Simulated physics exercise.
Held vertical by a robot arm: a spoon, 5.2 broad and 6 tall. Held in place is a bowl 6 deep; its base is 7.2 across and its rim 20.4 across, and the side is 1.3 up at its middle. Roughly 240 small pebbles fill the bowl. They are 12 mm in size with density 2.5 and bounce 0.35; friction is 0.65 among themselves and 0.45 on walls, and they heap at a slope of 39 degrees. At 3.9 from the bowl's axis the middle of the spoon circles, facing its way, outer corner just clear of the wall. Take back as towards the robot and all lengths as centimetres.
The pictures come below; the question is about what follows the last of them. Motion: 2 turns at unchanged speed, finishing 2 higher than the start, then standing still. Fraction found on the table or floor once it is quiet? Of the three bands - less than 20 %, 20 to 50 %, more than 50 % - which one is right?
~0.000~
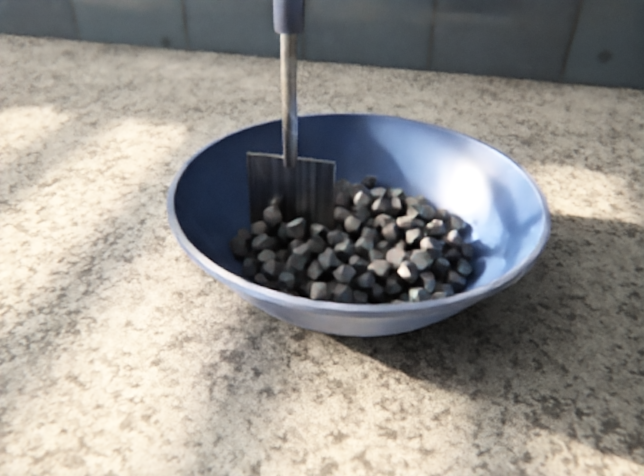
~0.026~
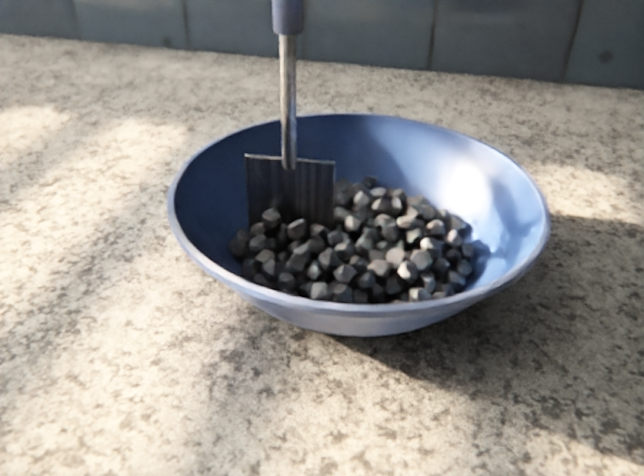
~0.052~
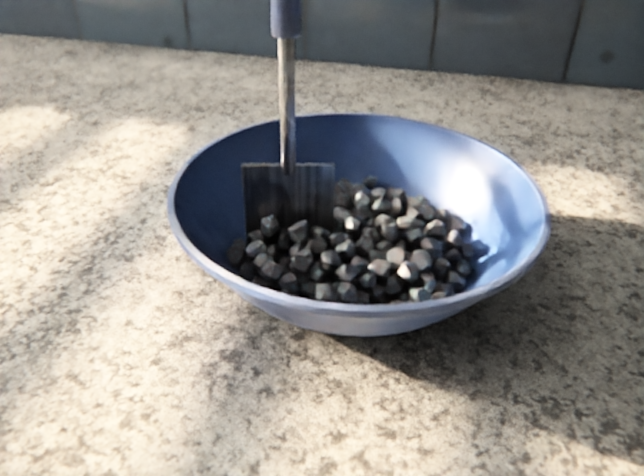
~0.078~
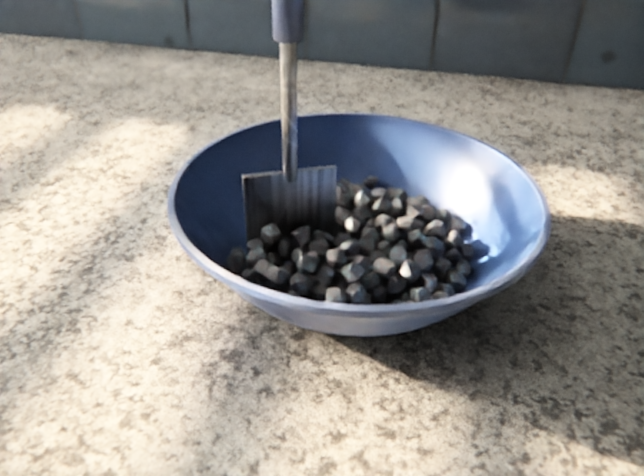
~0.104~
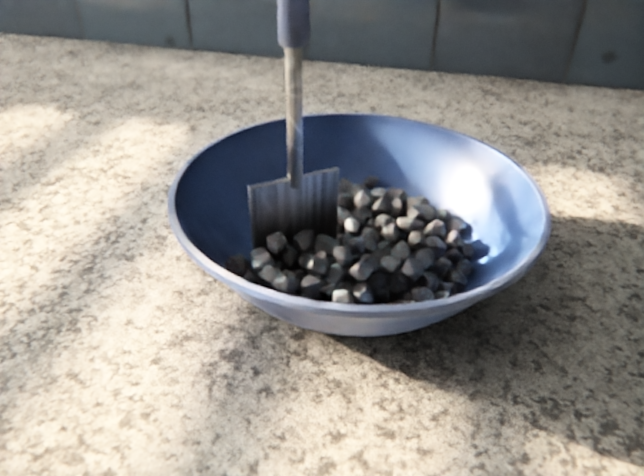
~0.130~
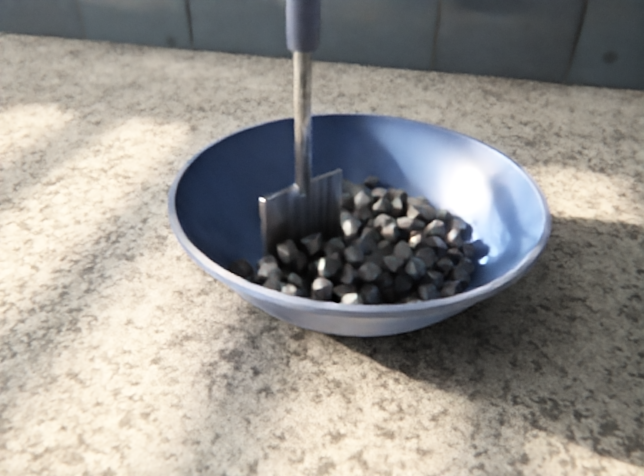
The right band is less than 20 %.
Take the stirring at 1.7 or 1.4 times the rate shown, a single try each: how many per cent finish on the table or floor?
I'd expect about 15 per cent, then about 10 per cent.
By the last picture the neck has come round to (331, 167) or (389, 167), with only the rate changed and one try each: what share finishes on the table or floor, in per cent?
Close to 10 and 30 in a hundred.
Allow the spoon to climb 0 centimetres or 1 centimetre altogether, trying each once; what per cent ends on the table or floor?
Estimates: 10 % then 10 %.
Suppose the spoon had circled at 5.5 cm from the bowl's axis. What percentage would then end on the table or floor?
That would give close to 0 per cent.
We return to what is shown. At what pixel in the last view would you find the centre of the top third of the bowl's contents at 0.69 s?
Around (284, 179).
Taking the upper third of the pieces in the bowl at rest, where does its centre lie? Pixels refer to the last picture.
(335, 230).
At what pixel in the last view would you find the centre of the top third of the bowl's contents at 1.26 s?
Top-third centre at approx. (385, 230).
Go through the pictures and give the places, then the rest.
The spoon neck at (290, 133), 0° round; upper third of the load around (364, 243), from x 240 to 465, top at y 180; 243 in the bowl, in the first frame.
The spoon neck at (289, 134), 4° round; upper third of the load around (364, 244), from x 240 to 465, top at y 180, in the second frame.
The spoon neck at (288, 139), 15° round; upper third of the load around (358, 246), from x 235 to 465, top at y 180, in the third frame.
The spoon neck at (290, 146), 27° round; upper third of the load around (355, 248), from x 235 to 465, top at y 180, in the fourth frame.
The spoon neck at (295, 152), 39° round; upper third of the load around (351, 257), from x 235 to 465, top at y 180, in the fifth frame.
The spoon neck at (303, 158), 51° round; upper third of the load around (354, 262), from x 240 to 465, top at y 180; 243 in the bowl, in the sixth frame.
After 0.69 s, 315° round, highest piece 7 above the table; 241 in the bowl, 1 on the table or floor, 1 in flight or on the tool.
After 1.26 s, 219° round, highest piece 6 above the table; 241 in the bowl, 2 on the table or floor.
After 1.74 s, 0° round, highest piece 5 above the table; 241 in the bowl, 2 on the table or floor.
After 2.44 s, 0° round, highest piece 5 above the table; 241 in the bowl, 2 on the table or floor.
In the end, 241 in the bowl, 2 on the table or floor. That is 1 % on the table or floor.
